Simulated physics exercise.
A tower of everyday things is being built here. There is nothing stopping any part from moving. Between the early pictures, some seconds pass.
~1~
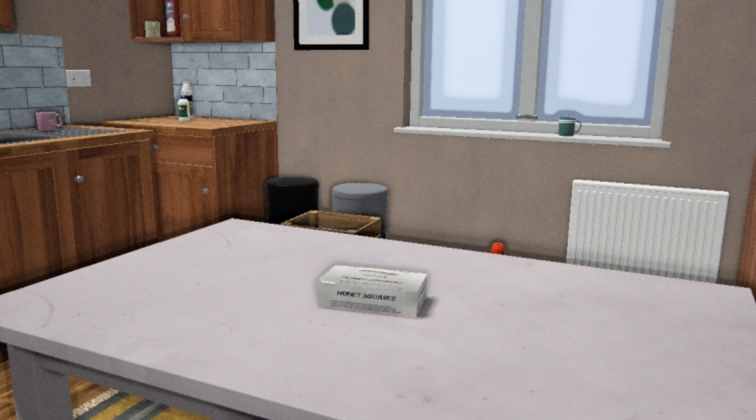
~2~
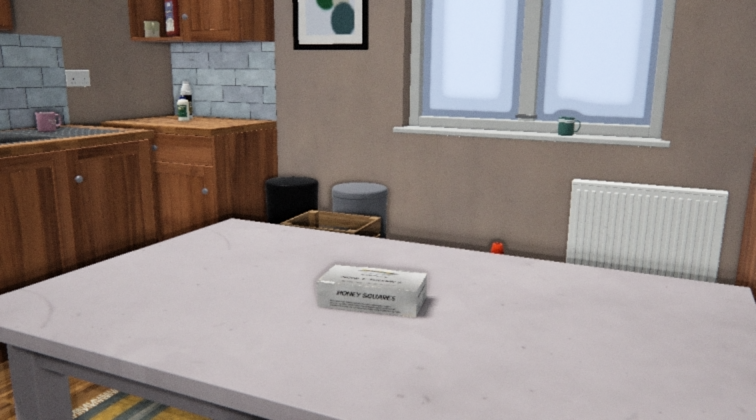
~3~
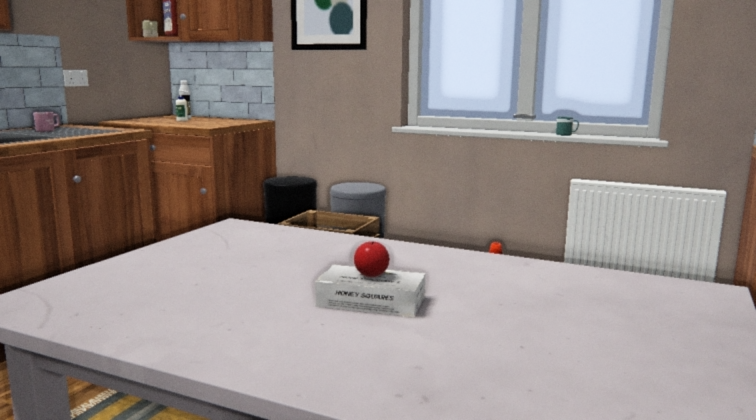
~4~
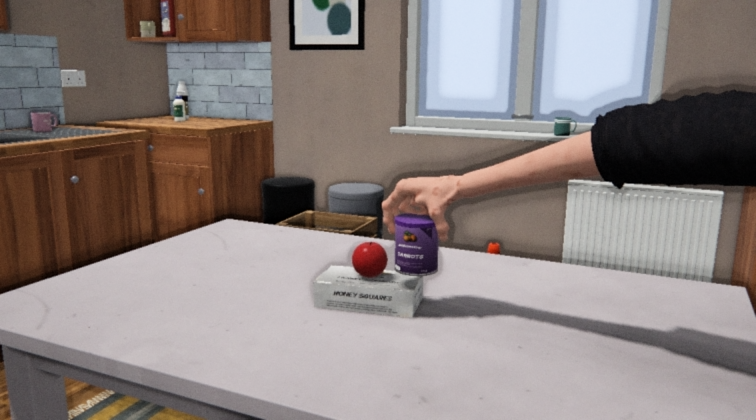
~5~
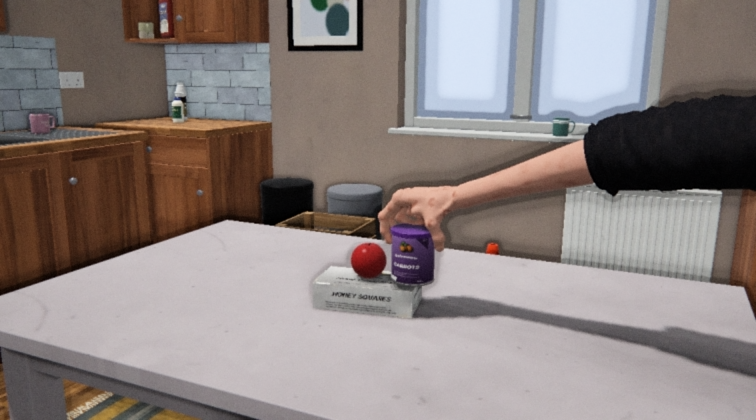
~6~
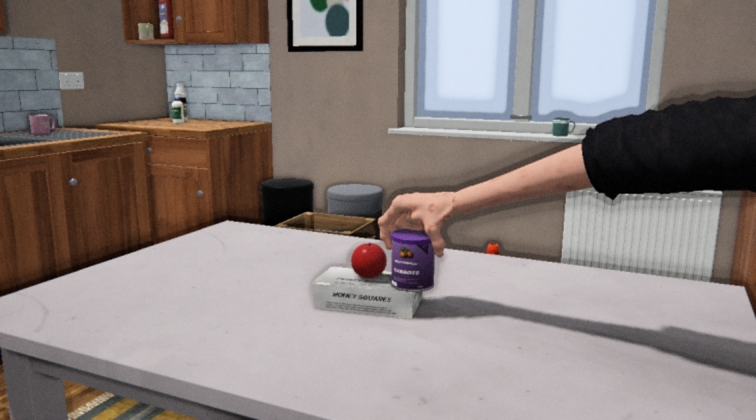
On a kitchen table, a red ball appears on a white packet, then a hand lowers a purple pot.
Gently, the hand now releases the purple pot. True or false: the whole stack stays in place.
True.
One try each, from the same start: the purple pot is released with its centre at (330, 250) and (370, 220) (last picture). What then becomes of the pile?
Try one: Stable. Try two: Collapse.
Then, 0.90 s after the last picture, nothing has stirred.
Then, 2.00 s after the last picture, purple pot resting near (413, 260).
At rest, all 3 in place. Seen from the same camera at the end, purple pot near (413, 260). The pile keeps its balance.
